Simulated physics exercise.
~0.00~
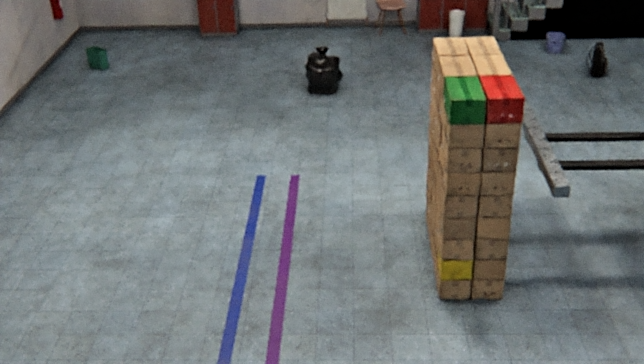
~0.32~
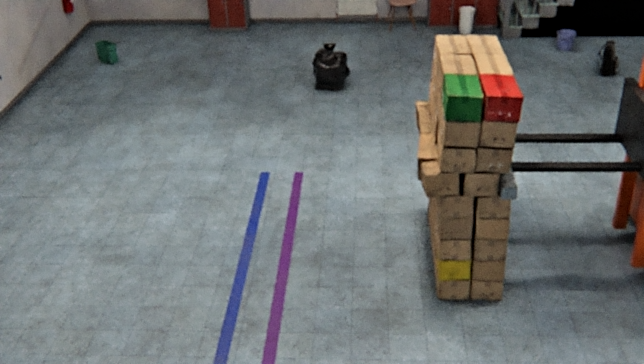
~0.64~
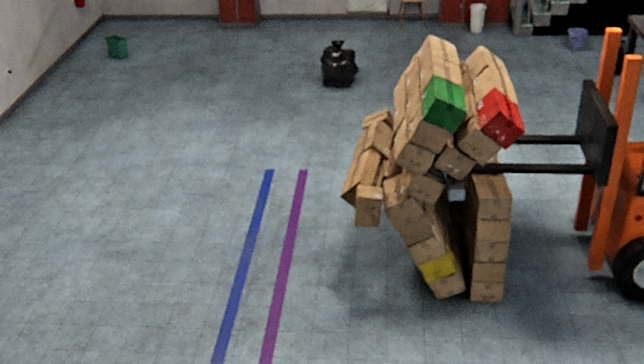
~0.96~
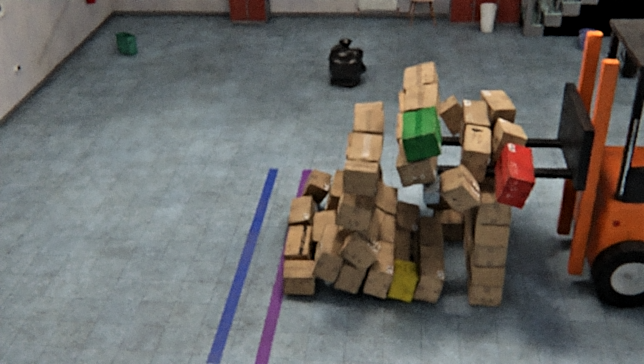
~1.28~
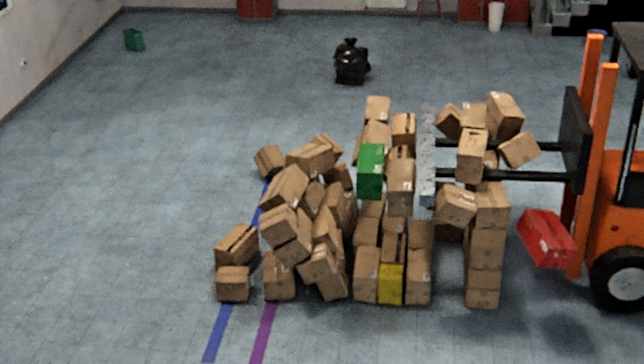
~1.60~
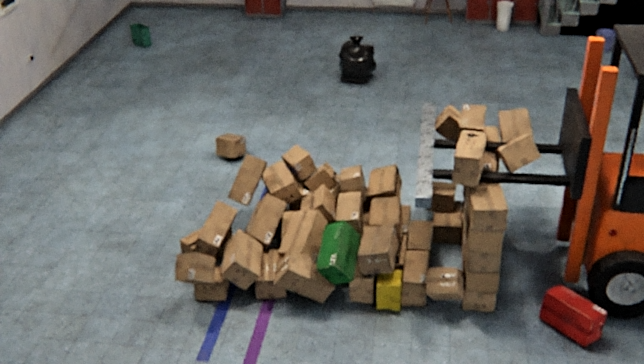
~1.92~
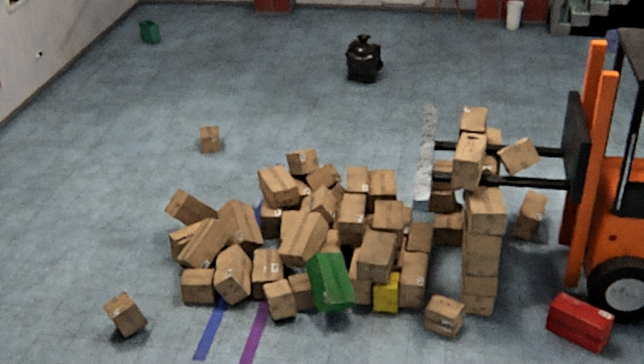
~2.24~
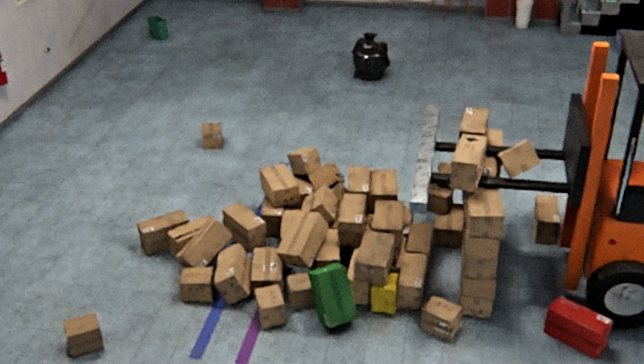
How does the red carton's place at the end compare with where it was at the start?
At the start the red carton was at the top of the stack, beside the green one. By the end it lay on the floor to the right of the pile, near the lift truck's front wheel.
